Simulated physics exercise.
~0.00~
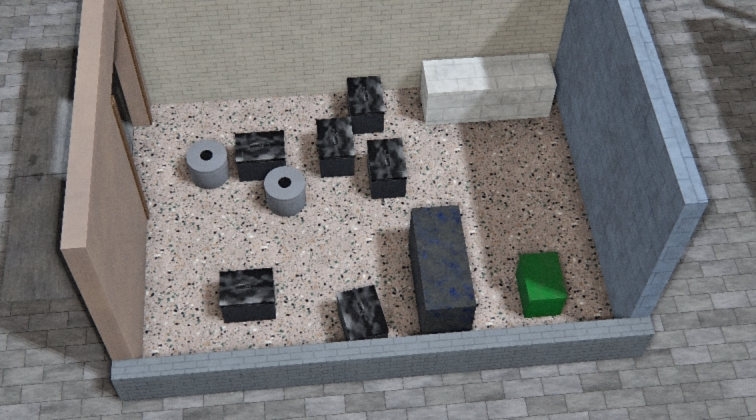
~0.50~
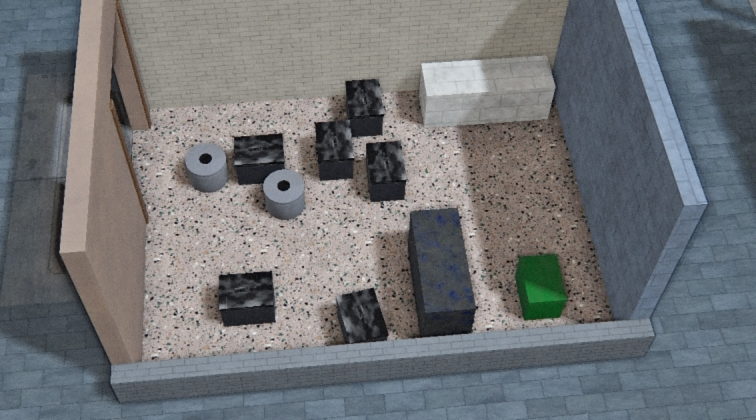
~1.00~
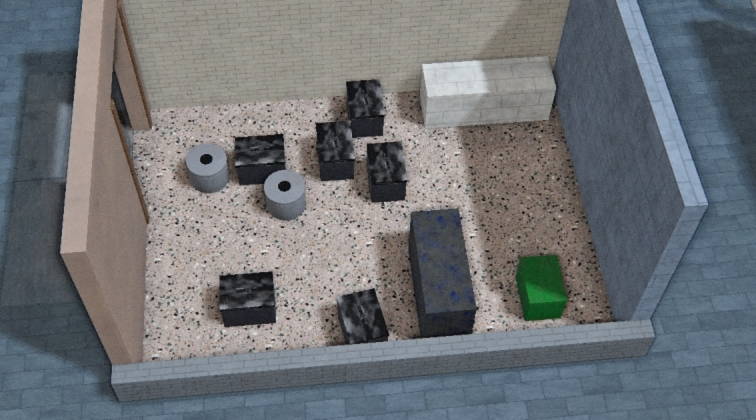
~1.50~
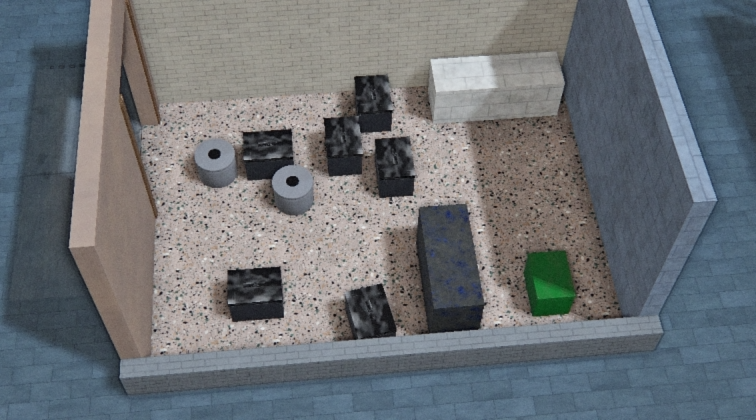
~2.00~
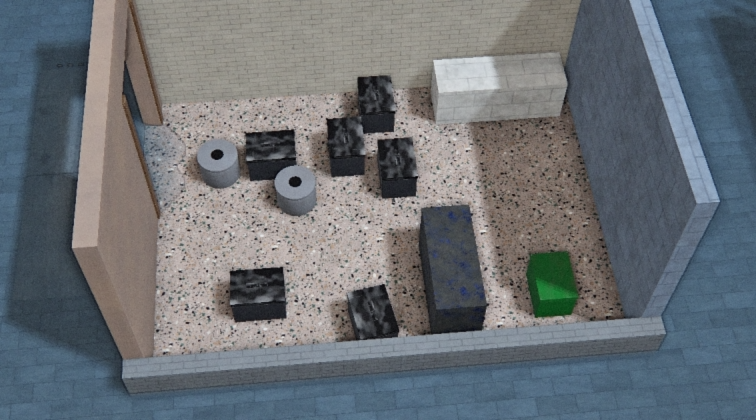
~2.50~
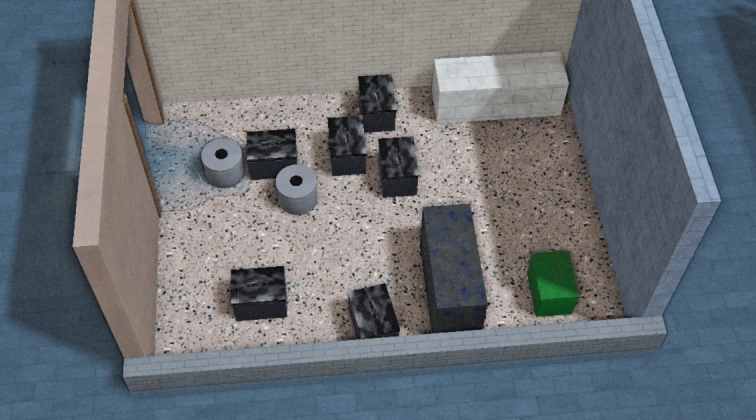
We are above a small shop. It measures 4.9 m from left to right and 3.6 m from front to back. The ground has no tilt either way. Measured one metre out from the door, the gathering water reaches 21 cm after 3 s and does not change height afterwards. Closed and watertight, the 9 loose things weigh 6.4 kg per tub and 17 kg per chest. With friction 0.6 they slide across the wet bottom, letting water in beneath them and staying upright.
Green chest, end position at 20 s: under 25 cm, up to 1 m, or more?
Up to 1 m.
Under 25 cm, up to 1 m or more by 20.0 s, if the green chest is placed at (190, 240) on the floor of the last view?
Answer: It covers a big distance.
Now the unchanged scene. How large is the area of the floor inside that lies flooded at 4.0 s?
Somewhere around 5.0 m2, roughly.
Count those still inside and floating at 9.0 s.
At that time the total is 4.
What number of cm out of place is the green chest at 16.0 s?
Around 60 cm from the start by that time.
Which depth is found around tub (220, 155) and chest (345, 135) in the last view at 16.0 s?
9 and 18 cm.
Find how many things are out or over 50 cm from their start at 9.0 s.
7 of them.
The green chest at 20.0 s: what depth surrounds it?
19 cm, roughly.
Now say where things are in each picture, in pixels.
The green chest at (543, 276), on the bottom; water covers 0.0 m2; 0 of 9 have shifted, in the first frame.
The green chest at (543, 278), on the bottom; water covers 0.0 m2; 0 of 9 have shifted, in the second frame.
The green chest at (544, 279) rests on the ground; water covers 0.0 m2; 0 of 9 have shifted, in the third frame.
The green chest at (552, 274) rests on the ground; water covers 0.0 m2; 0 of 9 have shifted, in the fourth frame.
The green chest at (554, 275) rests on the ground; 0.2 m2 under water; 0 of 9 have shifted, in the fifth frame.
The green chest at (555, 275), on the bottom; 0.8 m2 under water; 0 of 9 have shifted, in the sixth frame.
After 4.0 s the green chest is near (555, 275), 0.0 m from its start, aground; 1 afloat.
After 9.0 s the green chest is near (555, 275), 0.0 m from its start, aground; 4 afloat.
After 16.0 s the green chest is near (504, 302), 0.7 m from its start, afloat; 9 afloat.
After 20.0 s the green chest is near (504, 301), 0.7 m from its start, afloat; 9 afloat.
